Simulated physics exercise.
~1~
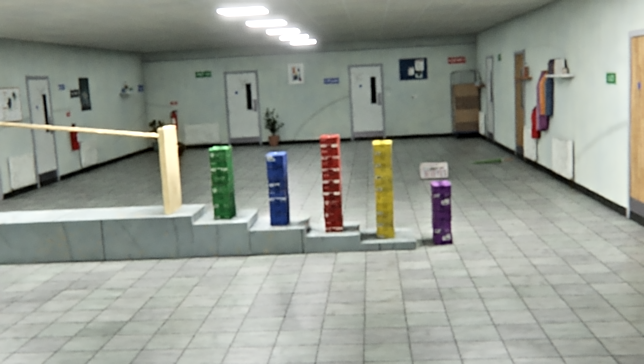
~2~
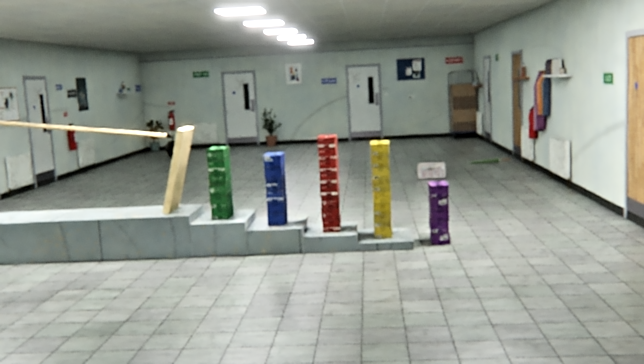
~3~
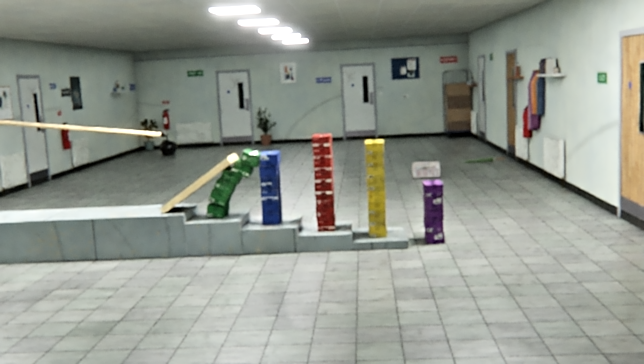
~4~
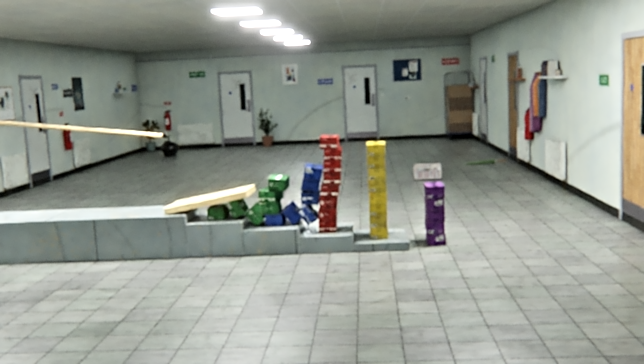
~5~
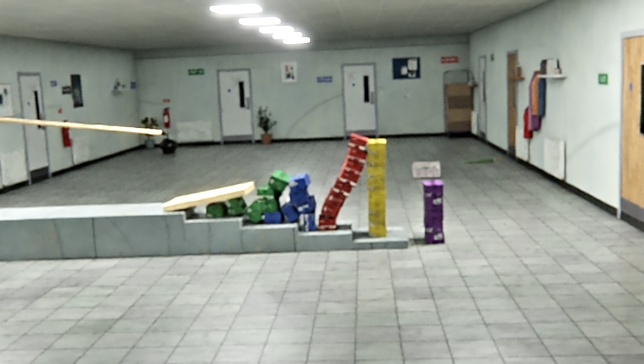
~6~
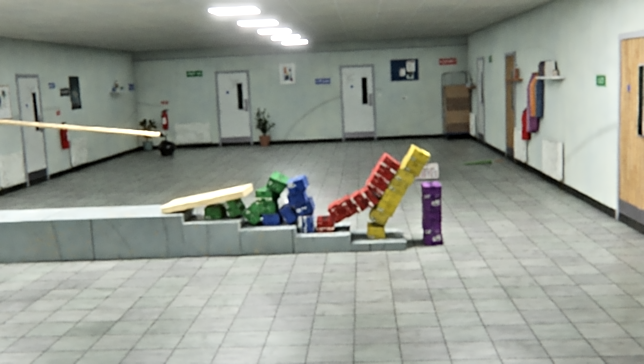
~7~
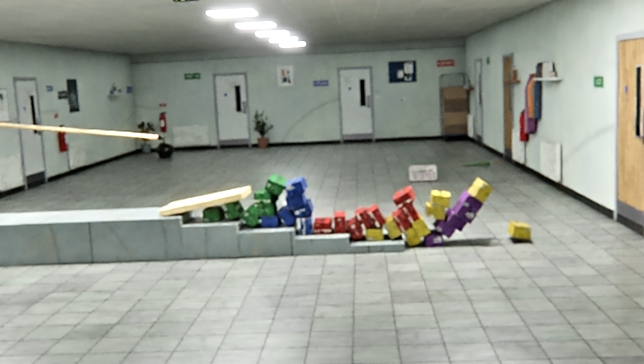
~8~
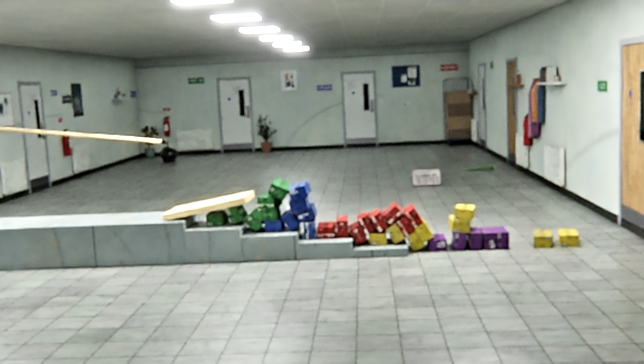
A board standing on end at the left tips right into stacks of boxes on descending steps in a hallway, and the green, blue, red, yellow and purple stacks topple in turn, ending in a jumbled row with two yellow boxes lying apart on the floor at right.
